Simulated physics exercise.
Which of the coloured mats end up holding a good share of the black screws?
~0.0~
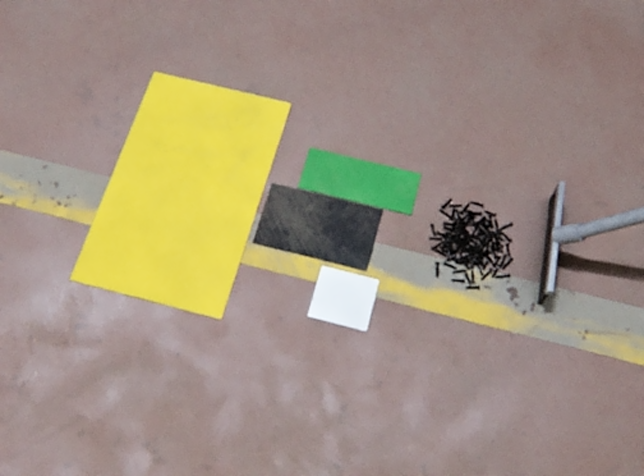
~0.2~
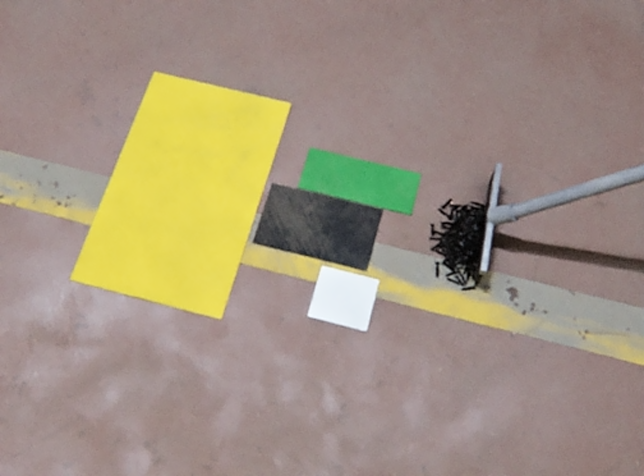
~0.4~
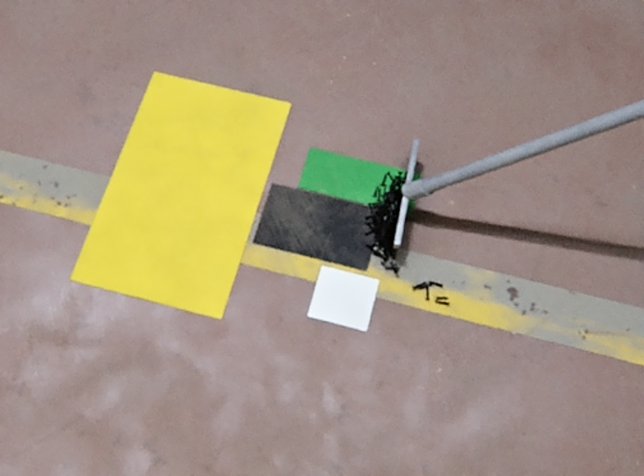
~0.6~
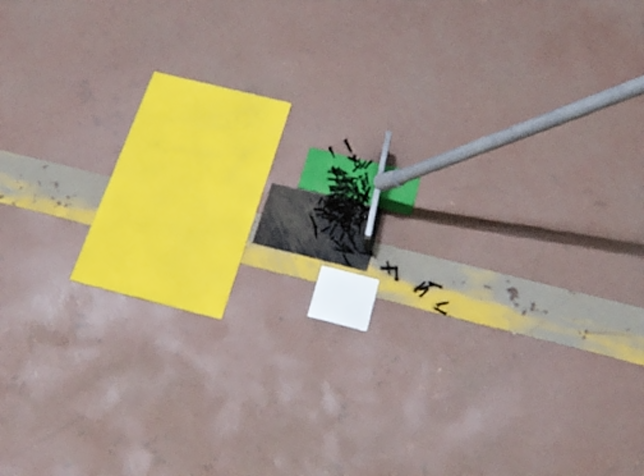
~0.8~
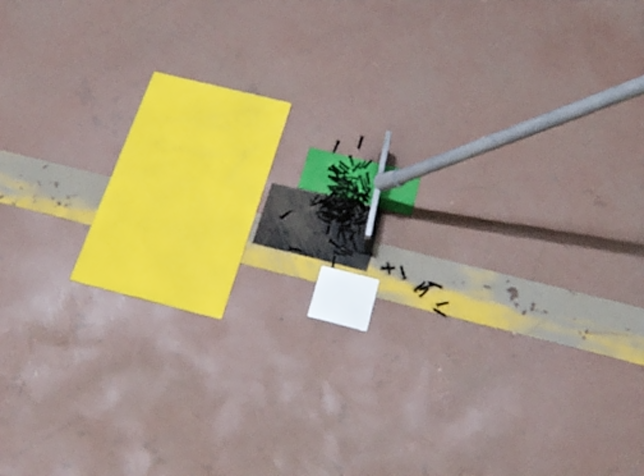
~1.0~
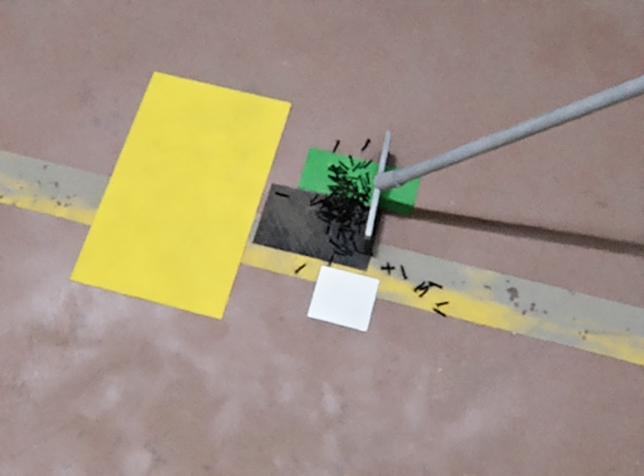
The black mat and the green mat each end up with a good share of the screws, while the yellow and white mats do not.
